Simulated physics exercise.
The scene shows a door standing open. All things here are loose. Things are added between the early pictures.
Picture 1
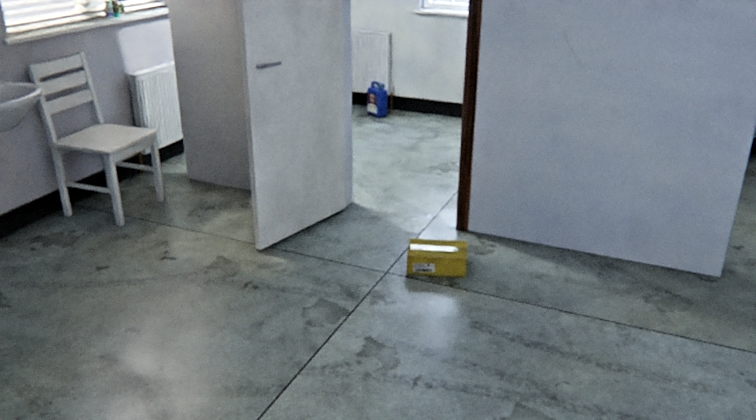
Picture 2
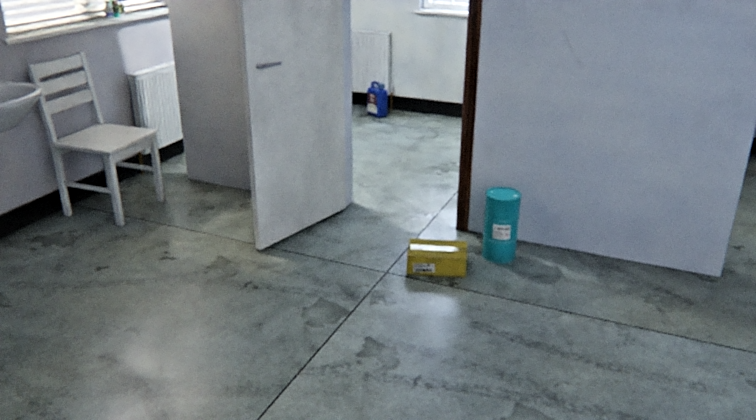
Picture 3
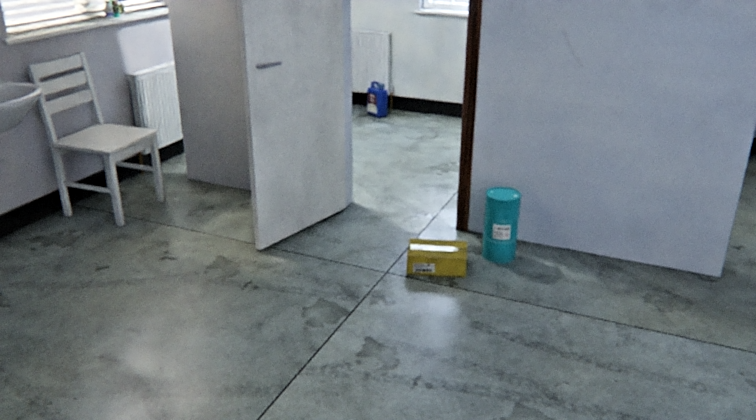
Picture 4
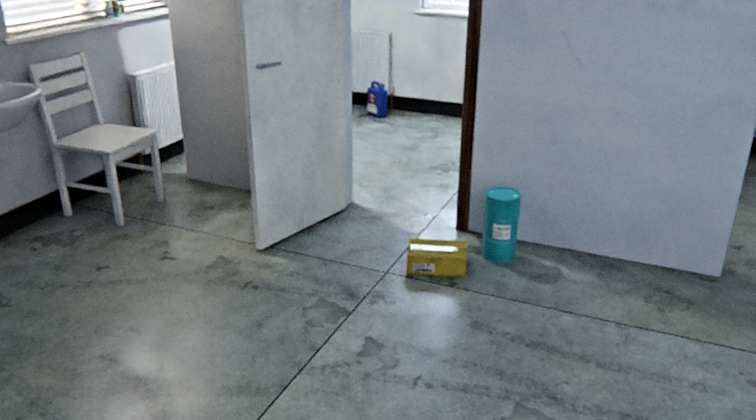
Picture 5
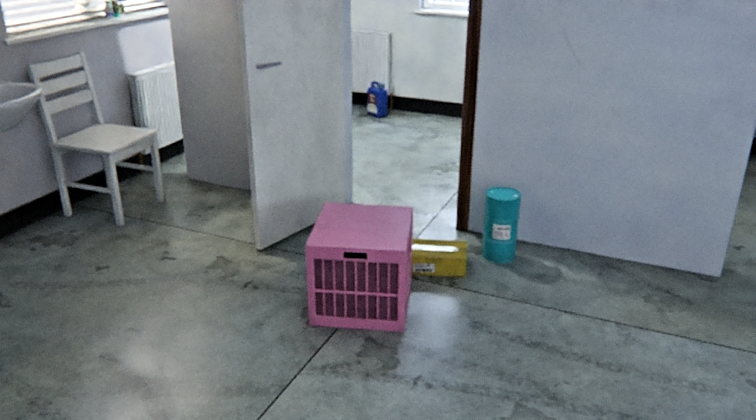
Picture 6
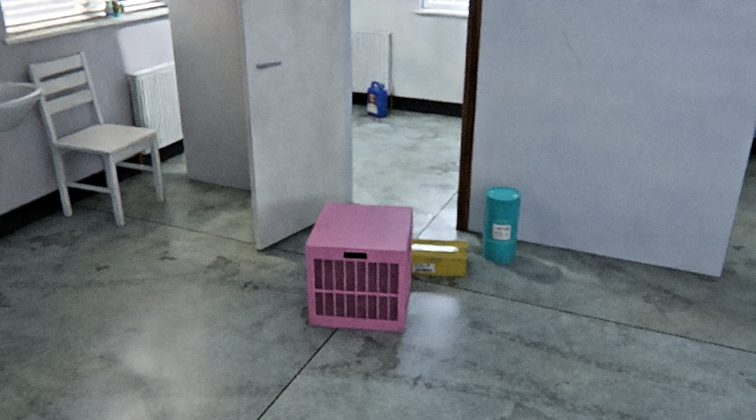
A turquoise canister and then a pink slatted box appear on the grey floor of a pale room, seen from slightly above by a still camera. The canister stands right of a yellow parcel near the doorway, the box in front to its left, with a white chair at far left and a blue container beyond. Nothing visibly slides or rolls, and the white door stays wide open and motionless.
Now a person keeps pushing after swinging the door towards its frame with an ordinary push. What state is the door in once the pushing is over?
It touches the doorframe.
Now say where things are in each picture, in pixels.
The first picture shows door wide open and still; yellow parcel (437, 258).
The second picture shows door wide open and still; yellow parcel (437, 258); turquoise canister (501, 225).
The third picture shows door wide open and still; yellow parcel (437, 258); turquoise canister (501, 225).
The fourth picture shows door wide open and still; yellow parcel (437, 258); turquoise canister (501, 225).
The fifth picture shows door wide open and still; yellow parcel (437, 258); turquoise canister (501, 225).
The sixth picture shows door wide open and still; pink chest (363, 264); yellow parcel (437, 258).
Then, 0.70 s later than the last frame, door 87° open.
Then, 1.30 s later than the last frame, door 58° open.
Then, 1.70 s later than the last frame, door 36° open.
Then, 2.10 s later than the last frame, door 14° open.
When it is over, door 0° open; all 3 as before. End places, in pixels of the last picture, pink chest near (363, 264).
